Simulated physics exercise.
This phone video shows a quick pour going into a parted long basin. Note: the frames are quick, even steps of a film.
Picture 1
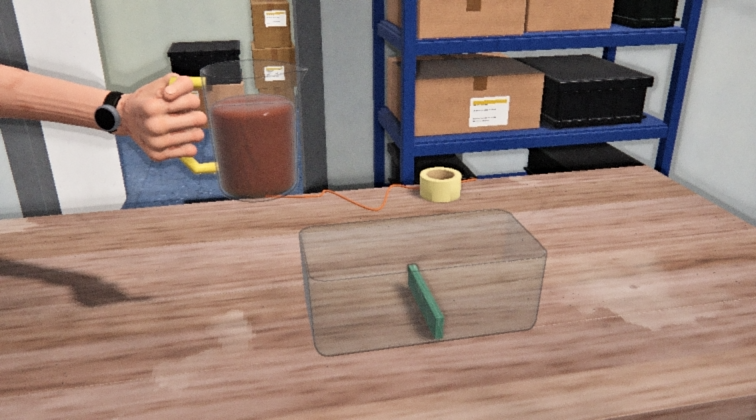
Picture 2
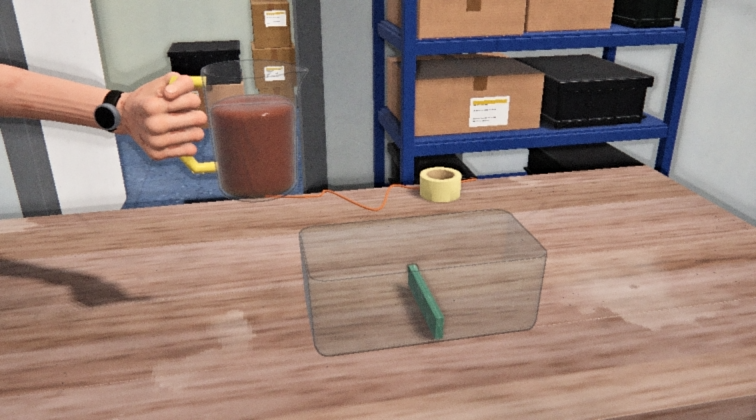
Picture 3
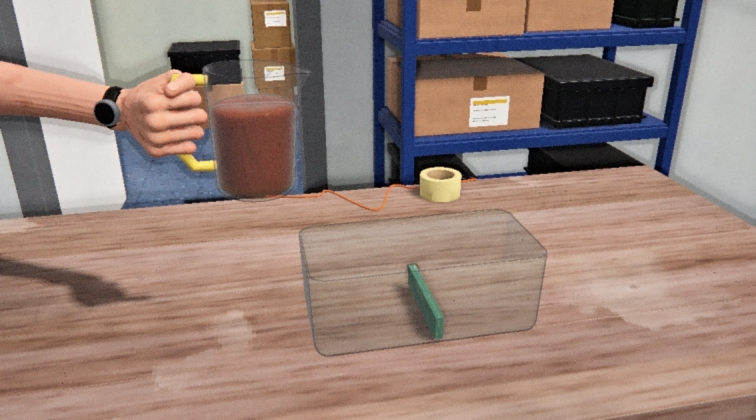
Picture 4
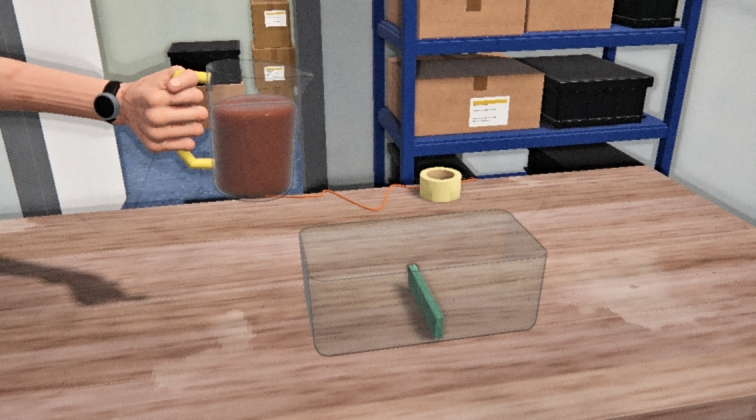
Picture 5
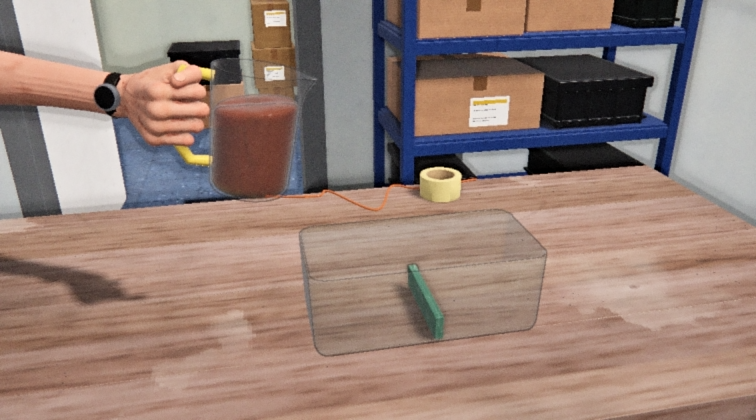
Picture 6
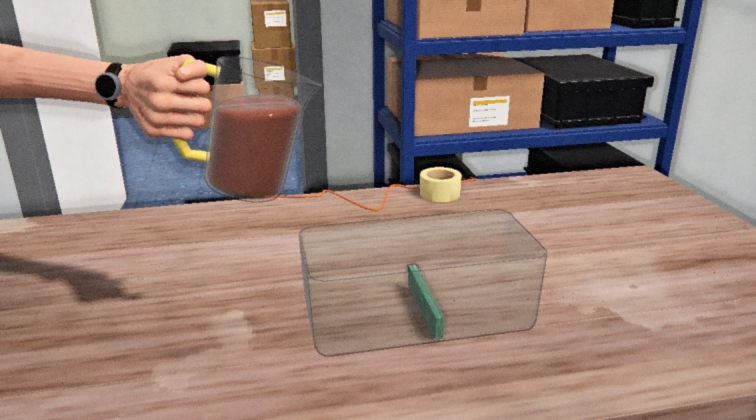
A hand wearing a dark watch held a clear pitcher of reddish-brown liquid above a wooden table, behind a see-through box with a green divider, and slowly tilted the pitcher slightly to the right.
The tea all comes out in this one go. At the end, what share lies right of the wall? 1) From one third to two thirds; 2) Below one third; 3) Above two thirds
Below one third (2).
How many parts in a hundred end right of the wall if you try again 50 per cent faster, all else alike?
10 per cent or thereabouts.
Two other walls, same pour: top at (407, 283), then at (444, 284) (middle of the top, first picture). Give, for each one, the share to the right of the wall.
Around 5 percent in try one and around 5 percent in try two.
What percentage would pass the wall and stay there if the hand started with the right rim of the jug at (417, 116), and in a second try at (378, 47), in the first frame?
The first start yields 95 per cent, the second 90 per cent.
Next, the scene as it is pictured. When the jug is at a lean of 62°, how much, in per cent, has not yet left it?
Remaining fraction: Approx. 95 %.
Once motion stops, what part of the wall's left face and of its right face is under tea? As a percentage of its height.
Left part: 80 per cent; right part: 10.
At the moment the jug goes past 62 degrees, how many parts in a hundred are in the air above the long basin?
Near 5 in a hundred.
A moment on, the jug is tipped part way and 94 per cent is still to pour, 0 is left of the wall and 0 right of it.
Next, the jug is tipped on its side and 49 per cent is still to pour, 28 is left of the wall and 1 right of it.
Then the jug is tipped on its side and 8 per cent is still to pour, 75 is left of the wall and 5 right of it.
Later the jug is tipped on its side and 1 per cent is still to pour, 86 is left of the wall and 9 right of it.
In the end 87 per cent lies left of the wall, 9 right of it and 4 outside.
